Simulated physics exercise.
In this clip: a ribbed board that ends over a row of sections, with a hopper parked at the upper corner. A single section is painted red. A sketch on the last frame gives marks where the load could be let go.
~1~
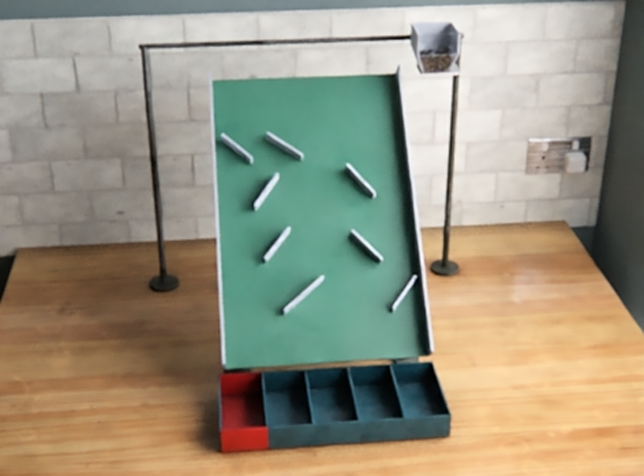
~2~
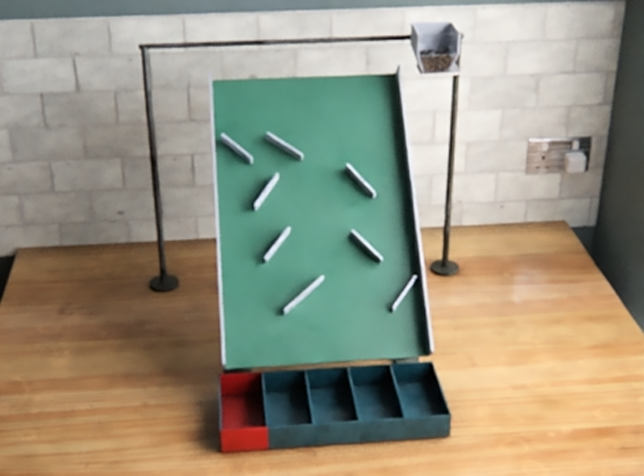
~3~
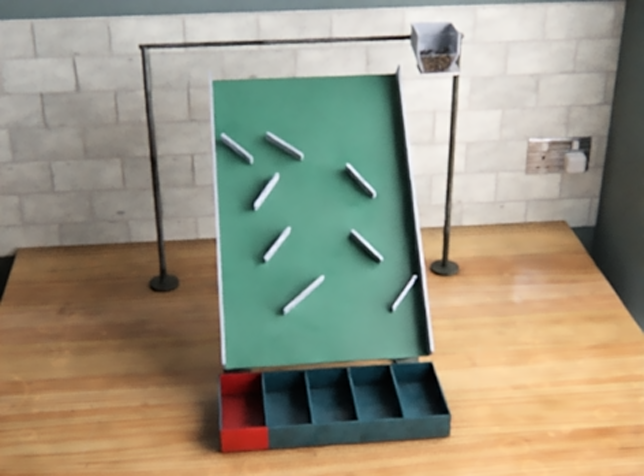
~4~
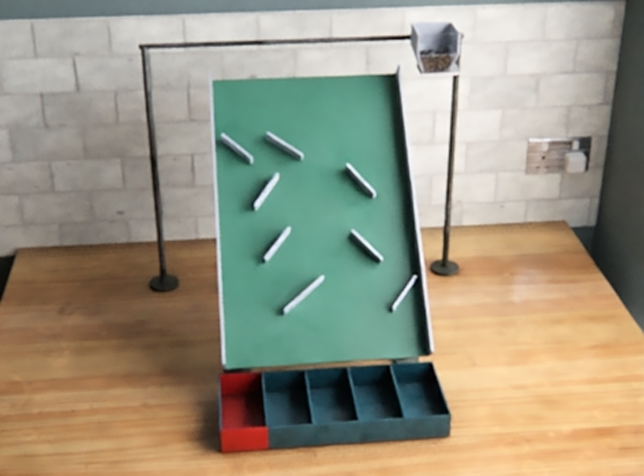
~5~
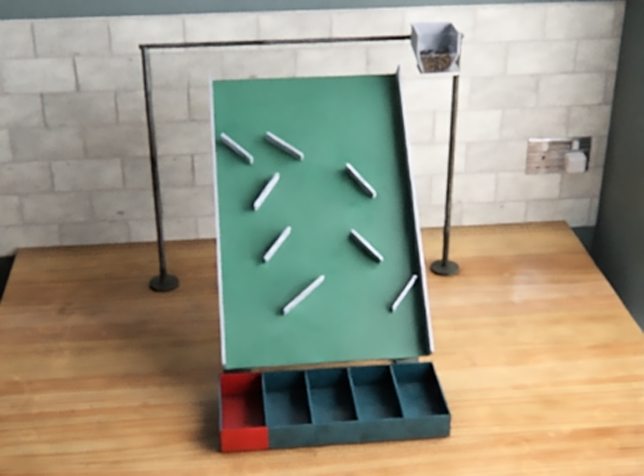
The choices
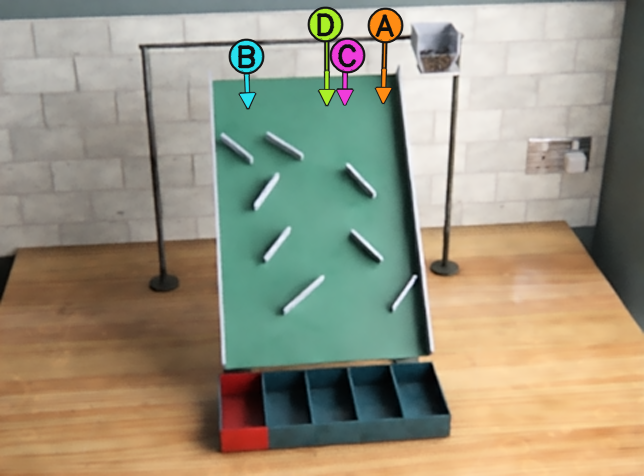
Nothing moved at all: a small hopper of dark beans sat at the upper right corner of a sloping green board with pale ribs, above a row of five sections, the leftmost painted red.
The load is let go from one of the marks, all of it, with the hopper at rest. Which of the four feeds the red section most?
I would pick mark B.
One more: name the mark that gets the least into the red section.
That is mark A.
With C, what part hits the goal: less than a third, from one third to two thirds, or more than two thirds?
It is less than a third.
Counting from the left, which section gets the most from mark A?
It is the fourth one.
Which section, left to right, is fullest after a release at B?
It is the first one.
On the marked copy, mark A meets the board at (383, 97); mark B meets the board at (247, 102); mark C meets the board at (344, 99); mark D meets the board at (326, 99).
With A, none in the red section, nearly all in other sections, a stray few held on the board.
With B, most in the red section, a small part in other sections, a small part held on the board.
With C, a small part in the red section, most in other sections, a small part held on the board.
With D, about a quarter in the red section, about half in other sections, a small part held on the board, a small part outside the box.
